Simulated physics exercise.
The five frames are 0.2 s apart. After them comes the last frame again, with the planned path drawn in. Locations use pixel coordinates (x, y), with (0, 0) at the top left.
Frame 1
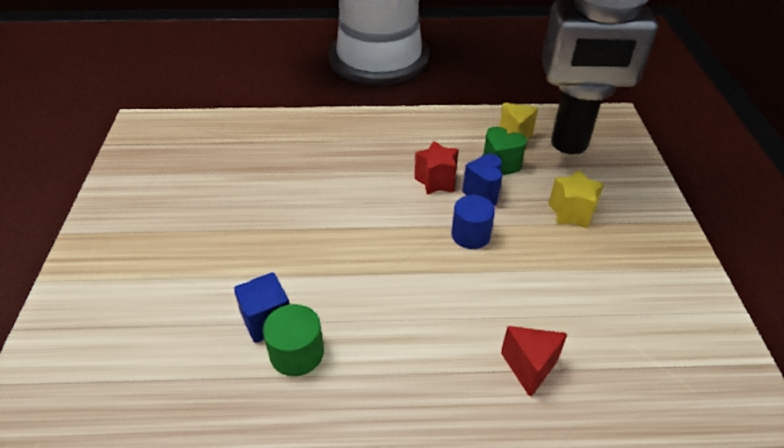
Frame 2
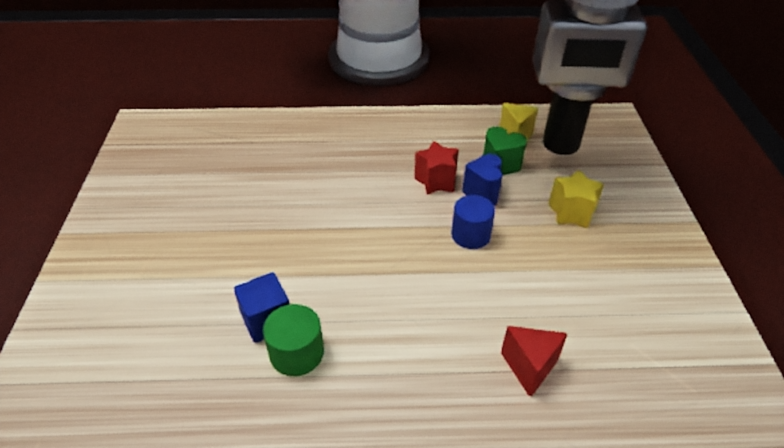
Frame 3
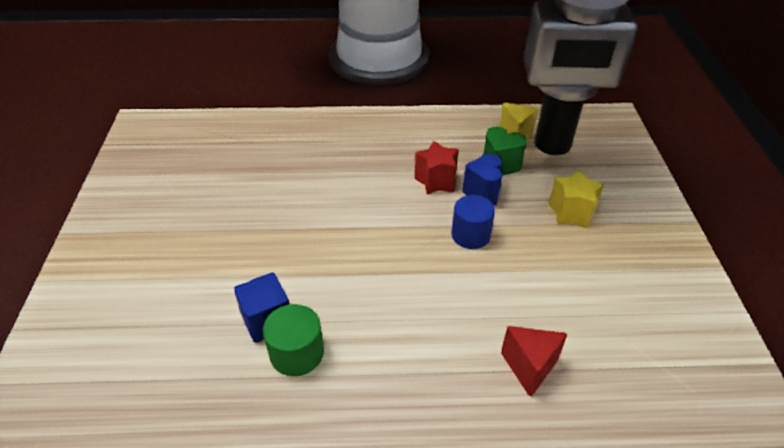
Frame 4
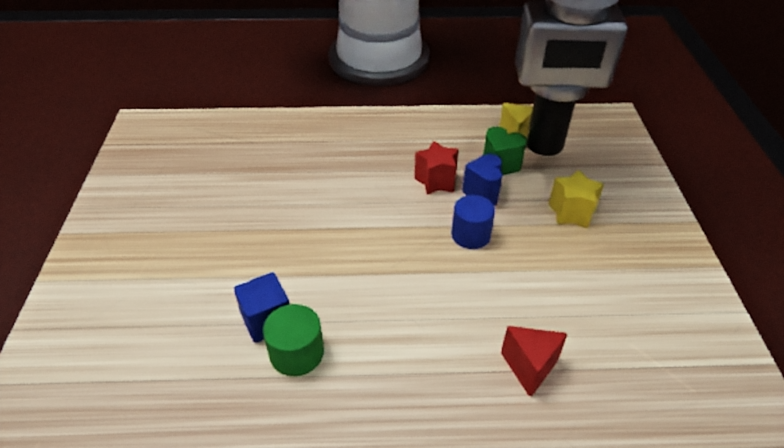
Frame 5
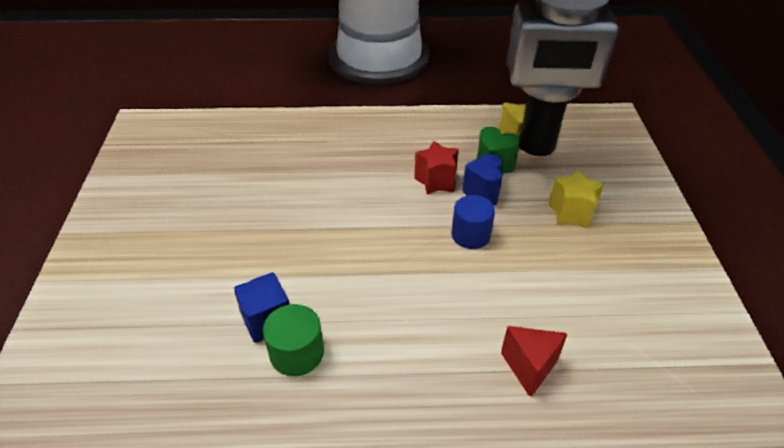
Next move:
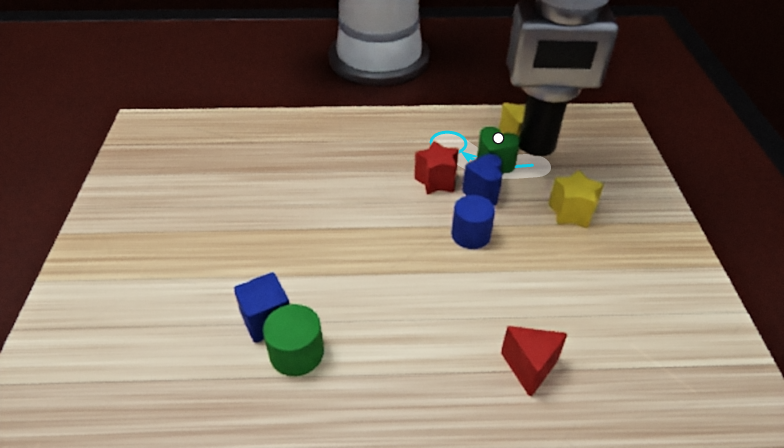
A robot arm with a black stick slid slowly left along the back of a wooden table scattered with coloured blocks, then nudged the green heart block slightly left while the others stayed still.
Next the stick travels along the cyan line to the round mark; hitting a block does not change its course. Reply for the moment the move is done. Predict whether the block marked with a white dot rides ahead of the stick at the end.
I expect it to be beside or behind the stick.
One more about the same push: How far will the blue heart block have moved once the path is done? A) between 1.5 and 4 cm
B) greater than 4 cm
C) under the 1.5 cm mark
I'll go with C - under the 1.5 cm mark.
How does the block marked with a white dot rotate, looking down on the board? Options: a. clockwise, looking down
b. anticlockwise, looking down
I'll go with b - anticlockwise, looking down.
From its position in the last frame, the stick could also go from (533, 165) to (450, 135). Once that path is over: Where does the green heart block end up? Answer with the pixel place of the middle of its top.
Put as a pixel place, it's (447, 130).
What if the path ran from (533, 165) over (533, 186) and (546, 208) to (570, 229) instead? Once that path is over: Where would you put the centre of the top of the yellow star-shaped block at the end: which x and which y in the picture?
For the centre of its top, I'd go with (618, 209).
The drawn path runs from (533, 165) over (501, 167) and (471, 158) to (449, 143); the dot is on the green heart block.
On the path given first. One third of the way, stick (503, 147); green heart block (464, 137), turned 15° clockwise.
Two thirds of the way, stick (472, 138); red star-shaped block (435, 154), turned 15° anticlockwise; green heart block (434, 130).
At the end, stick (450, 123); red star-shaped block (435, 154), turned 15° anticlockwise; blue heart block not moved; green heart block (416, 125), turned 40° anticlockwise; yellow triangular block not moved.
